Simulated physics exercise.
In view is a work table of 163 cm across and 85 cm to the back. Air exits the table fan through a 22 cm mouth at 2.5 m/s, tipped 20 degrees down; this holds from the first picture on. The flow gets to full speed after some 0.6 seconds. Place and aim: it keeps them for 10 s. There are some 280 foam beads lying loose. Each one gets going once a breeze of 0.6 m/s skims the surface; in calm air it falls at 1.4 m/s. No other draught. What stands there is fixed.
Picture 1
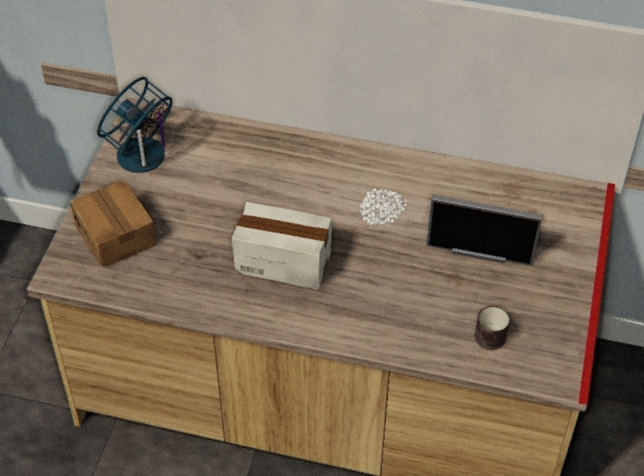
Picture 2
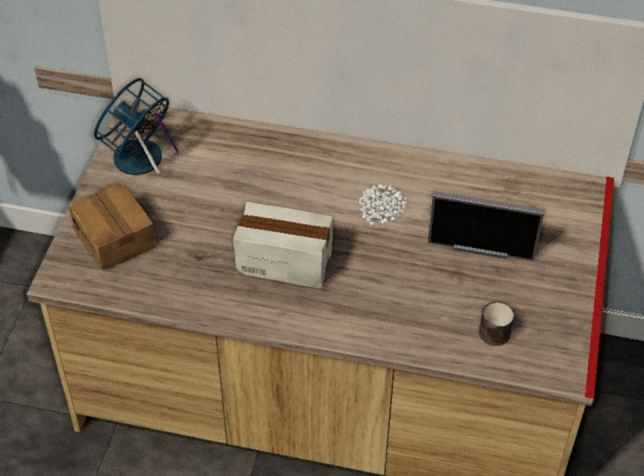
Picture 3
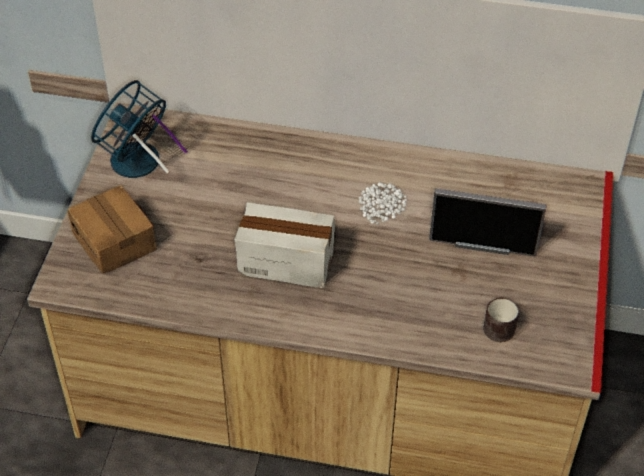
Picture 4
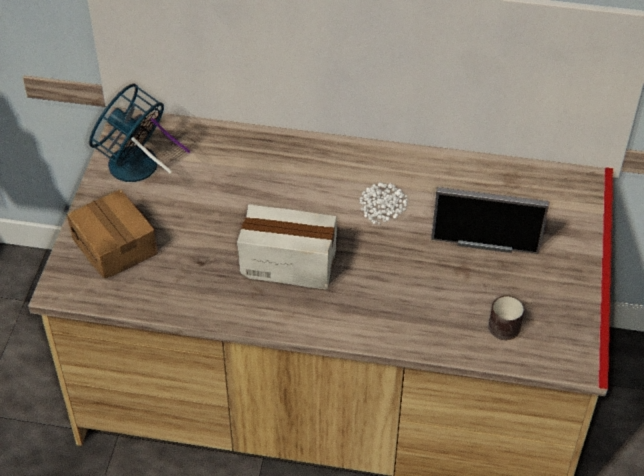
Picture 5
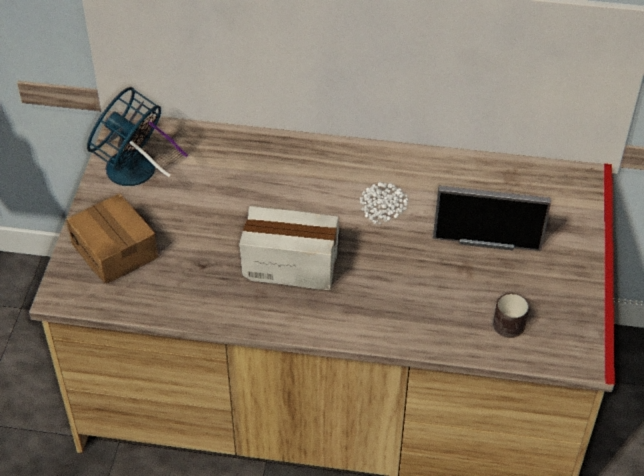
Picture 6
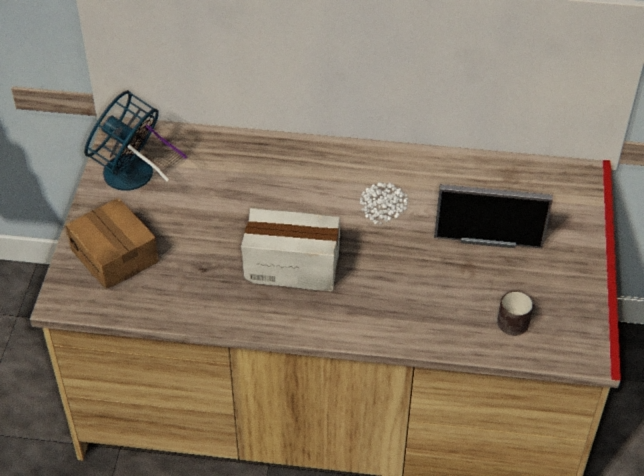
A wood-grained work table with pale cabinet fronts stands against a light wall panel, seen from above at an angle. On it are a dark teal table fan at the back left, a brown box at the left, a white box with a brown strip near the middle, scattered white beads, a dark laptop and a dark mug at the right, beside a red edge. The camera drifts slightly, shifting the view, while the beads and everything else on the table stay still.
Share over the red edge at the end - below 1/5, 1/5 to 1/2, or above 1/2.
I expect the share ending over that edge to be the majority of them.
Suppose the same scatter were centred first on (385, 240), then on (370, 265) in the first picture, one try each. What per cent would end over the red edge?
It goes 60 % first, then 30 %.
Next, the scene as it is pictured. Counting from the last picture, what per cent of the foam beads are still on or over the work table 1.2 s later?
I'd put it near 15 per cent.
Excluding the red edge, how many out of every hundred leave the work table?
The share is about 0 %.
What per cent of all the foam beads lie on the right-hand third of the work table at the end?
Share at the end: Close to 0 %.
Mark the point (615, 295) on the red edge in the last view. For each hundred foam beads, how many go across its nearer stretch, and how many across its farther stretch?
I'd put near 0 percent on the nearer stretch and close to 100 percent on the farther one.
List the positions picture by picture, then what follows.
In the first picture, the middle of the foam beads is near (383, 207), none has stirred yet and the mouth of the table fan is at (135, 117).
In the second picture, the middle of the foam beads is near (383, 203), none has stirred yet and the red edge is centred on (605, 280).
In the third picture, the middle of the foam beads is near (383, 201), none has stirred yet, the top of a laptop is at (490, 198) and the top of a box is at (285, 227).
In the fourth picture, the middle of the foam beads is near (384, 201) and none has stirred yet.
In the fifth picture, the middle of the foam beads is near (384, 201) and none has stirred yet.
In the sixth picture, the middle of the foam beads is near (384, 201) and none has stirred yet.
Then, 1.2 s after the last picture, 55 % are on the move or not yet settled, 87 % are over the red edge; the middle of those still in play is near (610, 171).
Then, 2.4 s after the last picture, 0 % are on the move or not yet settled, 100 % are over the red edge.
Then, 4.7 s after the last picture, 0 % are on the move or not yet settled, 100 % are over the red edge.
Then, 9.2 s after the last picture, at the end, 100 % are over the red edge.
